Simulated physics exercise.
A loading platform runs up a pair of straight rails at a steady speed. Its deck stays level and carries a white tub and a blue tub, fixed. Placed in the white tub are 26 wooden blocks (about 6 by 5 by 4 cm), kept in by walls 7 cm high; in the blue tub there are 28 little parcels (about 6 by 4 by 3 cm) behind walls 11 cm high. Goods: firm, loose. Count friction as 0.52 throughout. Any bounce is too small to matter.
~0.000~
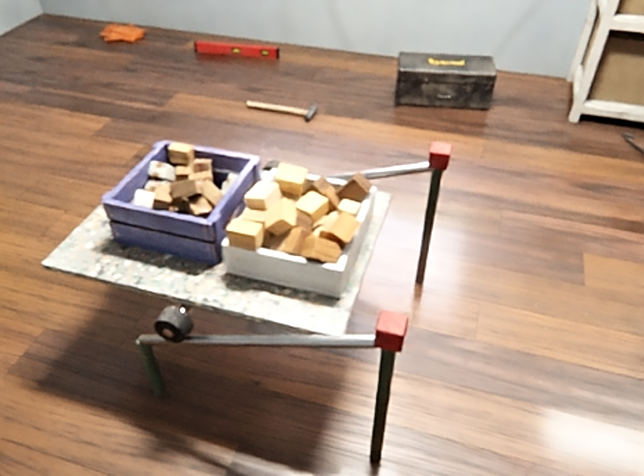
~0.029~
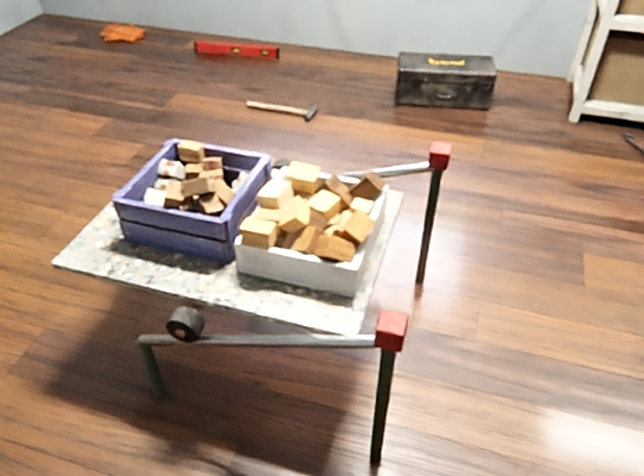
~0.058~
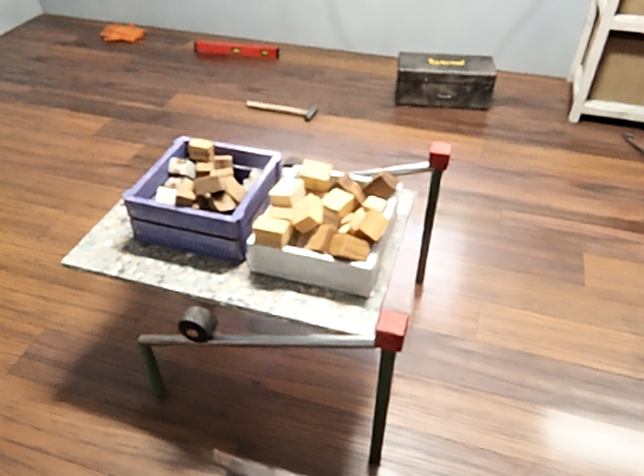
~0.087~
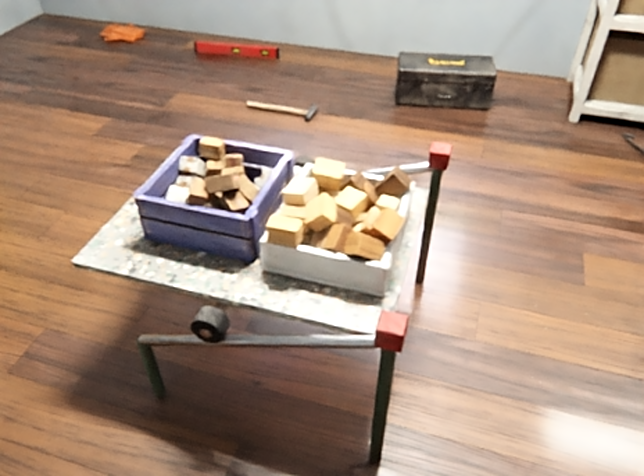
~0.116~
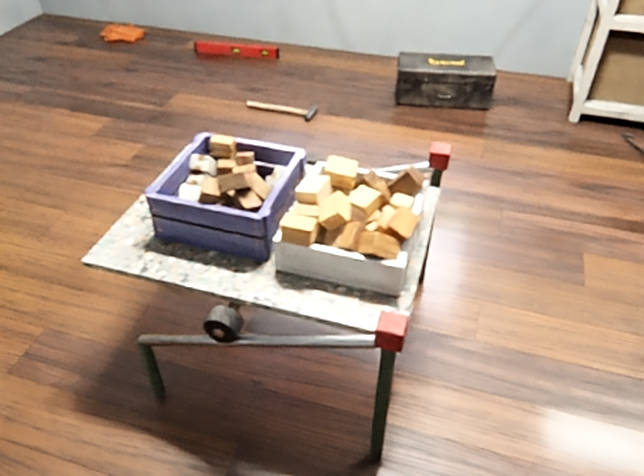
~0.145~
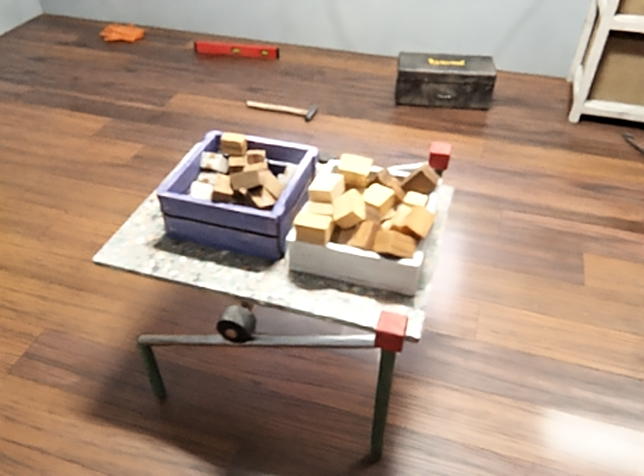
A pale speckled platform slides steadily to the right along two straight metal rails with red end blocks, on a glossy wooden floor seen from above at an angle. It carries a blue-purple slatted tub on the left and a white tub on the right, both heaped with wooden blocks. A small wheel moves along the near rail, while the hammer, dark toolbox and camera stay still.
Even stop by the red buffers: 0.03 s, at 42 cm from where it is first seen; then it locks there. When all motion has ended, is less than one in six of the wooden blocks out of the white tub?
Yes, fewer than one in six are out.
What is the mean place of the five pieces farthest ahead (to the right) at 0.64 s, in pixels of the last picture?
Centre: Approx. (565, 227) px.
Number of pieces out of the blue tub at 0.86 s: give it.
Blue tub: Roughly 1 out by then.
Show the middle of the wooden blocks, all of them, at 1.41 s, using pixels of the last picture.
At about (494, 208) in pixels.
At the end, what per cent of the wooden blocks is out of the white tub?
Share of items: Approx. 10 %.
After 0.36 s, braking begins.
After 0.48 s, white tub 25 in, 1 out and blue tub 27 in, 1 out.
After 0.64 s, white tub 24 in, 2 out and blue tub 27 in, 1 out.
After 0.86 s, white tub 24 in, 2 out and blue tub 27 in, 1 out.
When it is over (at 1.41 s), white tub 24 in, 2 out and blue tub 27 in, 1 out. Asked share, 2 of 26, 8 per cent.
